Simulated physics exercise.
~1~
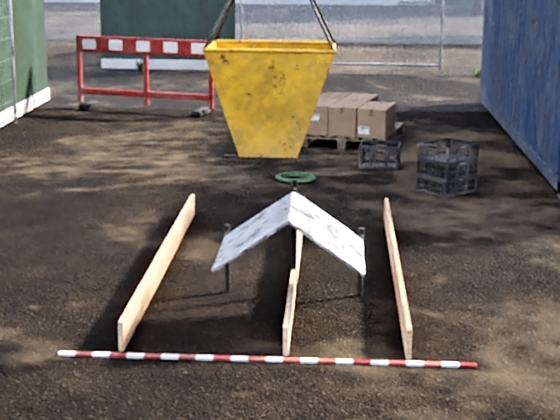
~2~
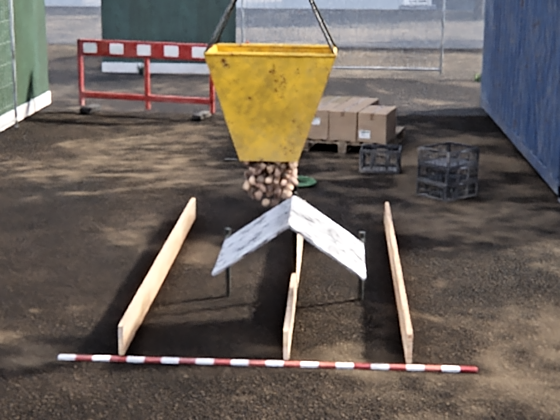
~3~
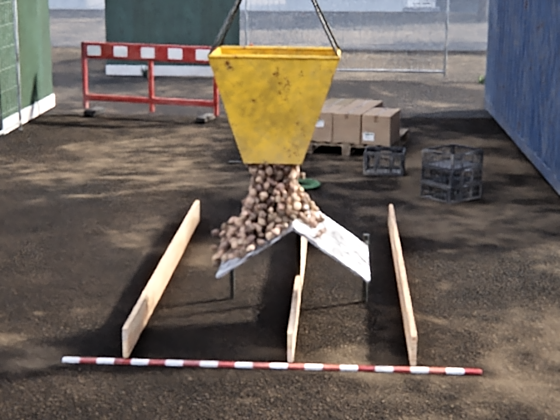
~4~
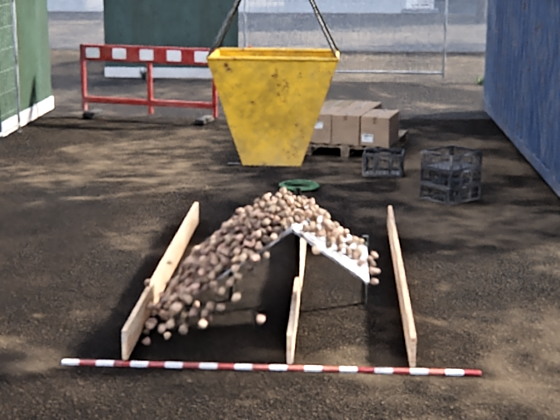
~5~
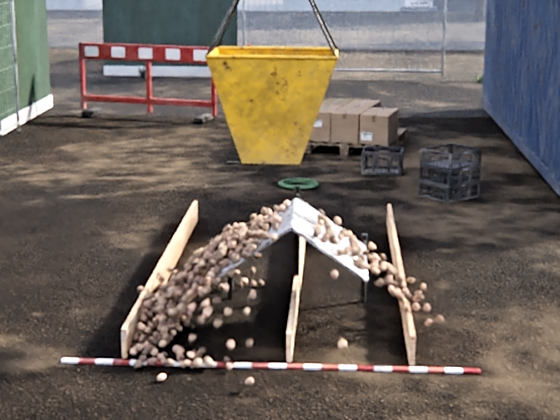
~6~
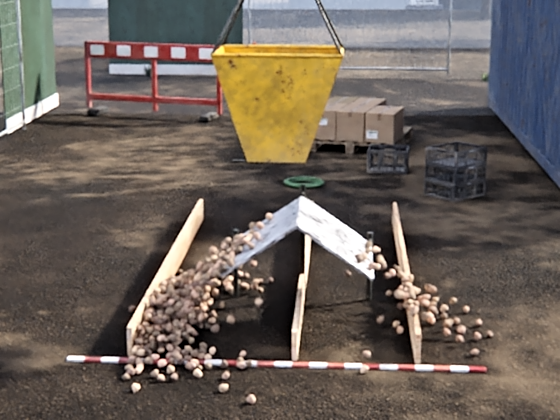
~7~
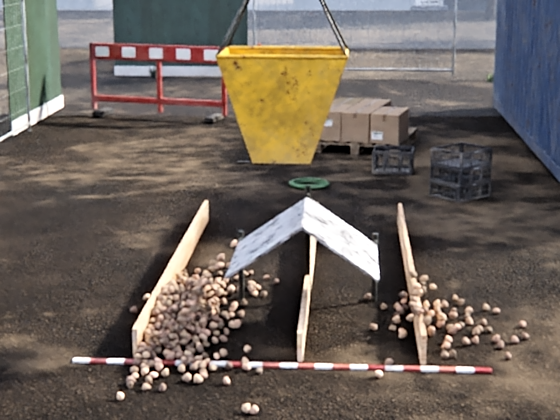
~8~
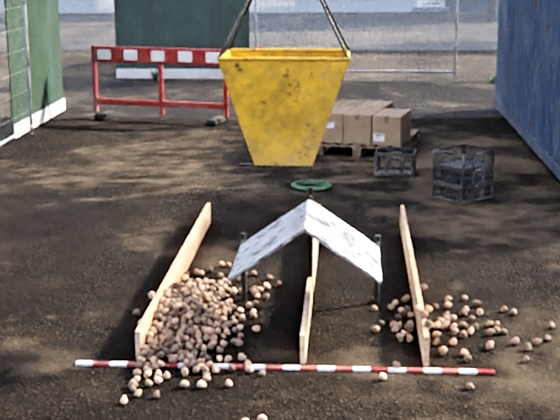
Stones drop from a yellow skip onto sloping steel and settle mostly in the left bay.
